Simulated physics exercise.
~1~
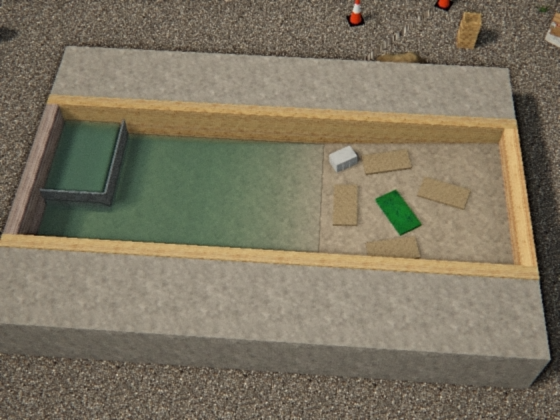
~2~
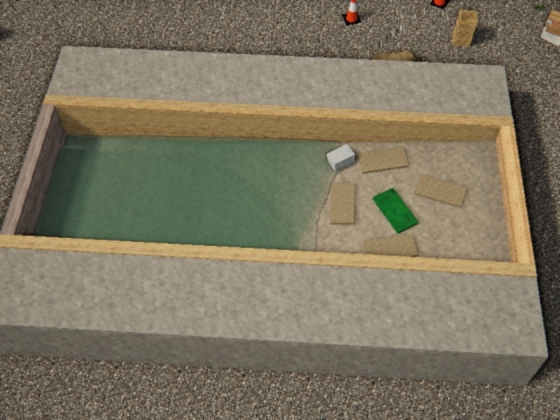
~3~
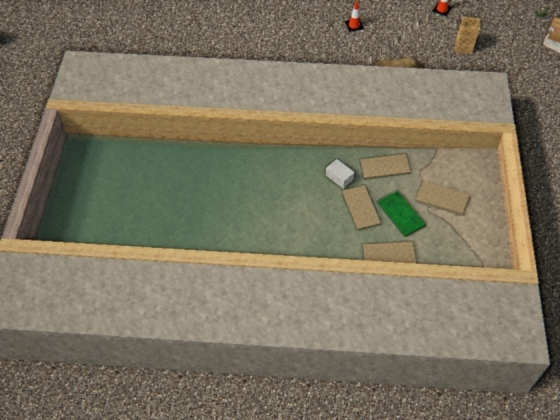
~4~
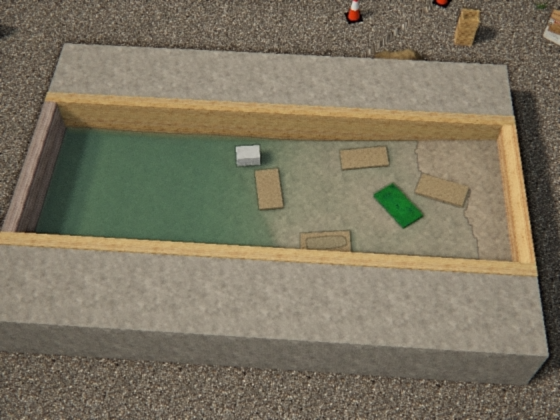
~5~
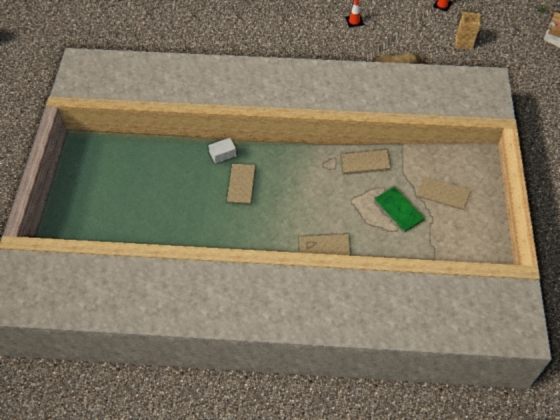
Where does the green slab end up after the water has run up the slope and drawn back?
It stays essentially where it began, resting on the sandy slope at the right, while the pale block and some tan boards shift left.
Green water surging from a boxed corner up a sandy slope, then drawing a pale block and tan boards left past a stationary green slab.
